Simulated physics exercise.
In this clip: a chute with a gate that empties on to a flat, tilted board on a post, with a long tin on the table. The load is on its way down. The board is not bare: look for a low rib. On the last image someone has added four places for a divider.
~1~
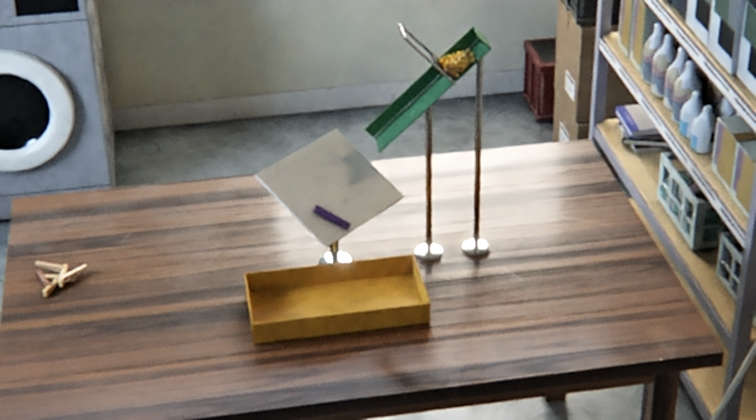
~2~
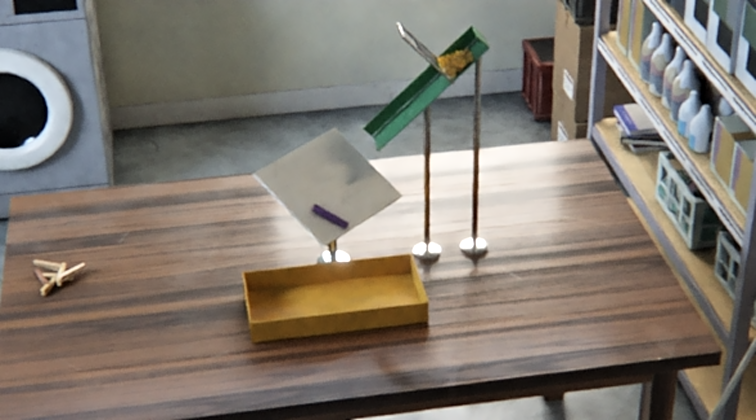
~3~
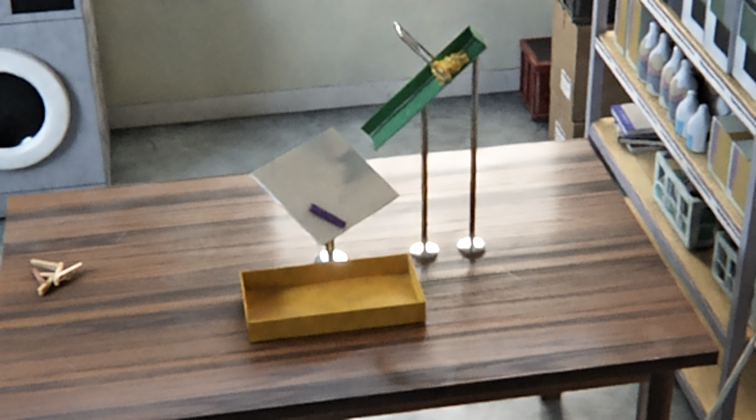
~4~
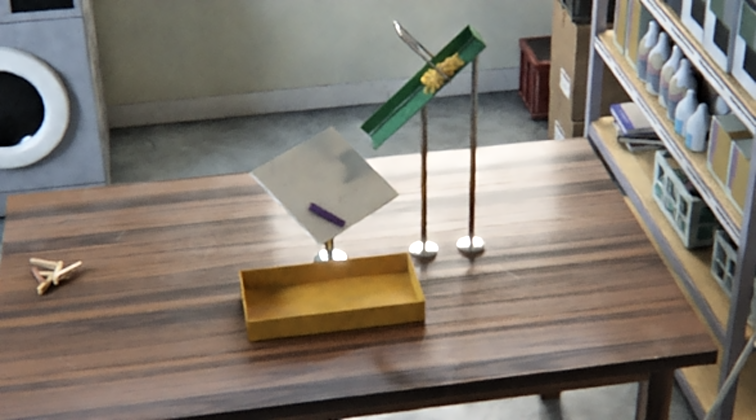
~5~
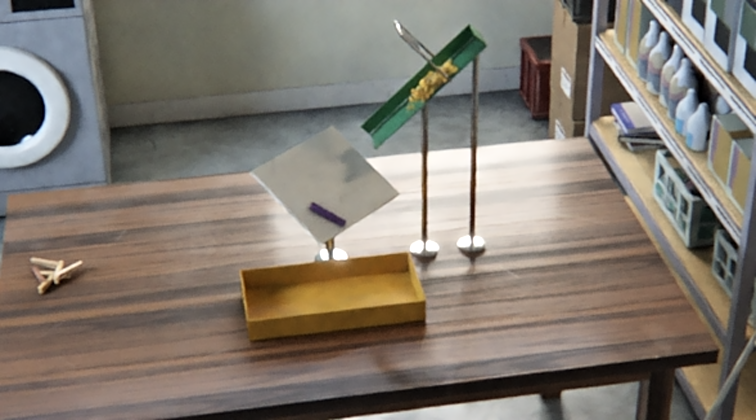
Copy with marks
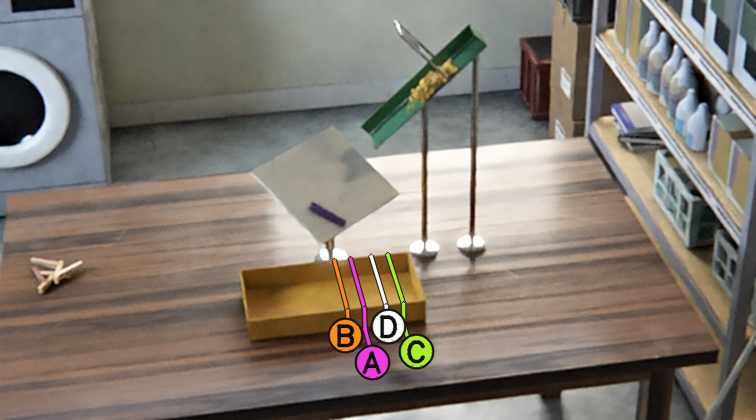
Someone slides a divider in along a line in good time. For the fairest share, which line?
D beats the others.
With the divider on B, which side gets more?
The right side.
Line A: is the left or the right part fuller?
More lands on the right.
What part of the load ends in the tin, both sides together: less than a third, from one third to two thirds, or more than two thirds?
It is more than two thirds.
On the marked copy, line A crosses the front rim at (364, 307); line B crosses the front rim at (347, 309); line C crosses the front rim at (403, 303); line D crosses the front rim at (385, 305).
Choosing A, of what is caught, a small part on the left of the divider, nearly all on the right.
Choosing B, of what is caught, a small part on the left of the divider, nearly all on the right.
Choosing C, of what is caught, most on the left of the divider, about a quarter on the right.
Choosing D, of what is caught, about half on the left of the divider, about half on the right.
